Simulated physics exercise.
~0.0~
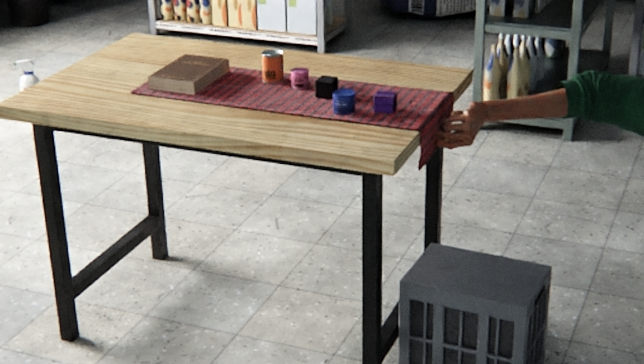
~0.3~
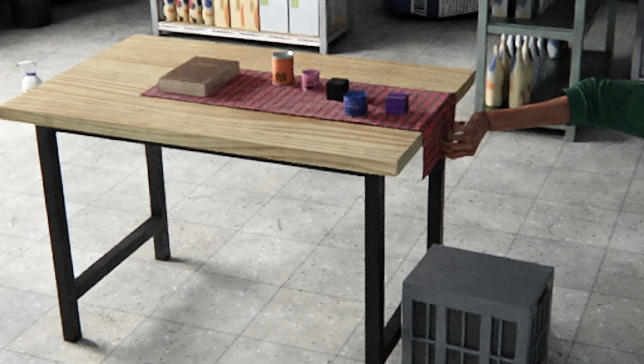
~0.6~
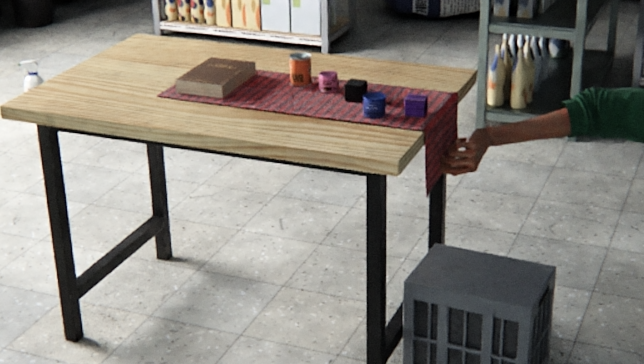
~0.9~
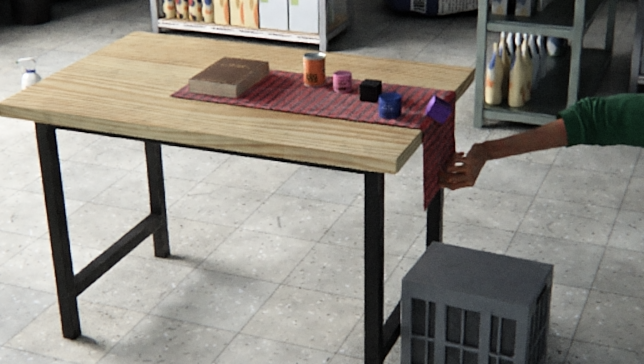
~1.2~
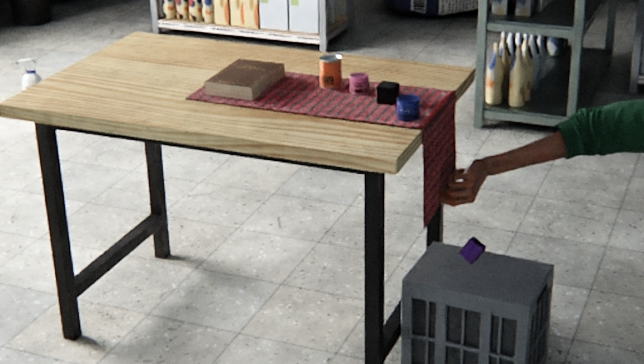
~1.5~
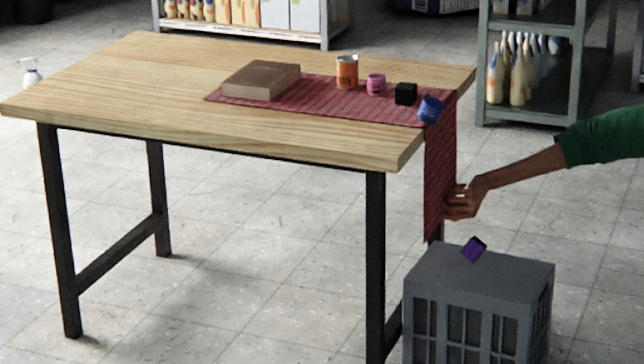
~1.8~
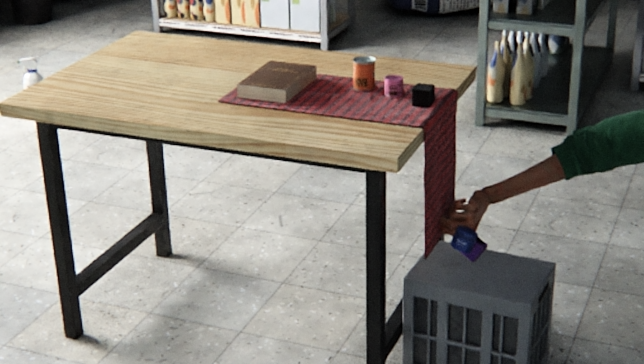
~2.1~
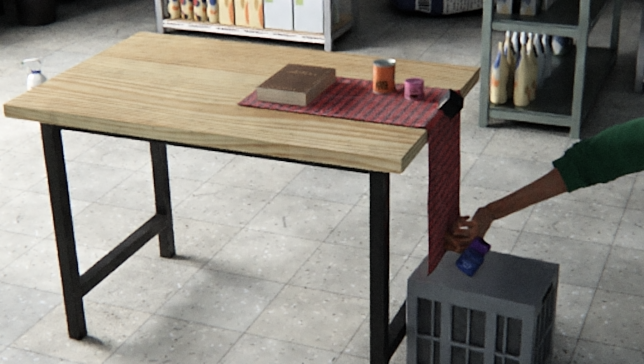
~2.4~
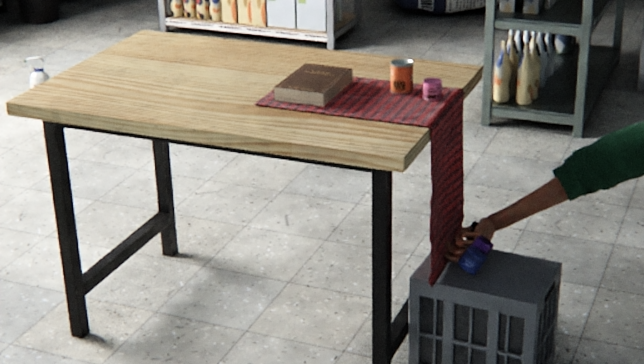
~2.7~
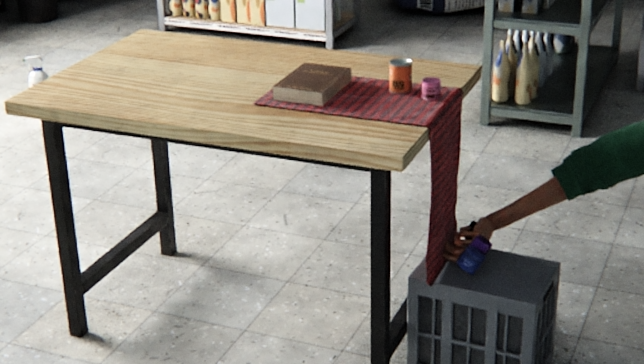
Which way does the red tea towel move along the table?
The red tea towel moves to the right, drawn by the hand so that more and more of it hangs over the table's end.
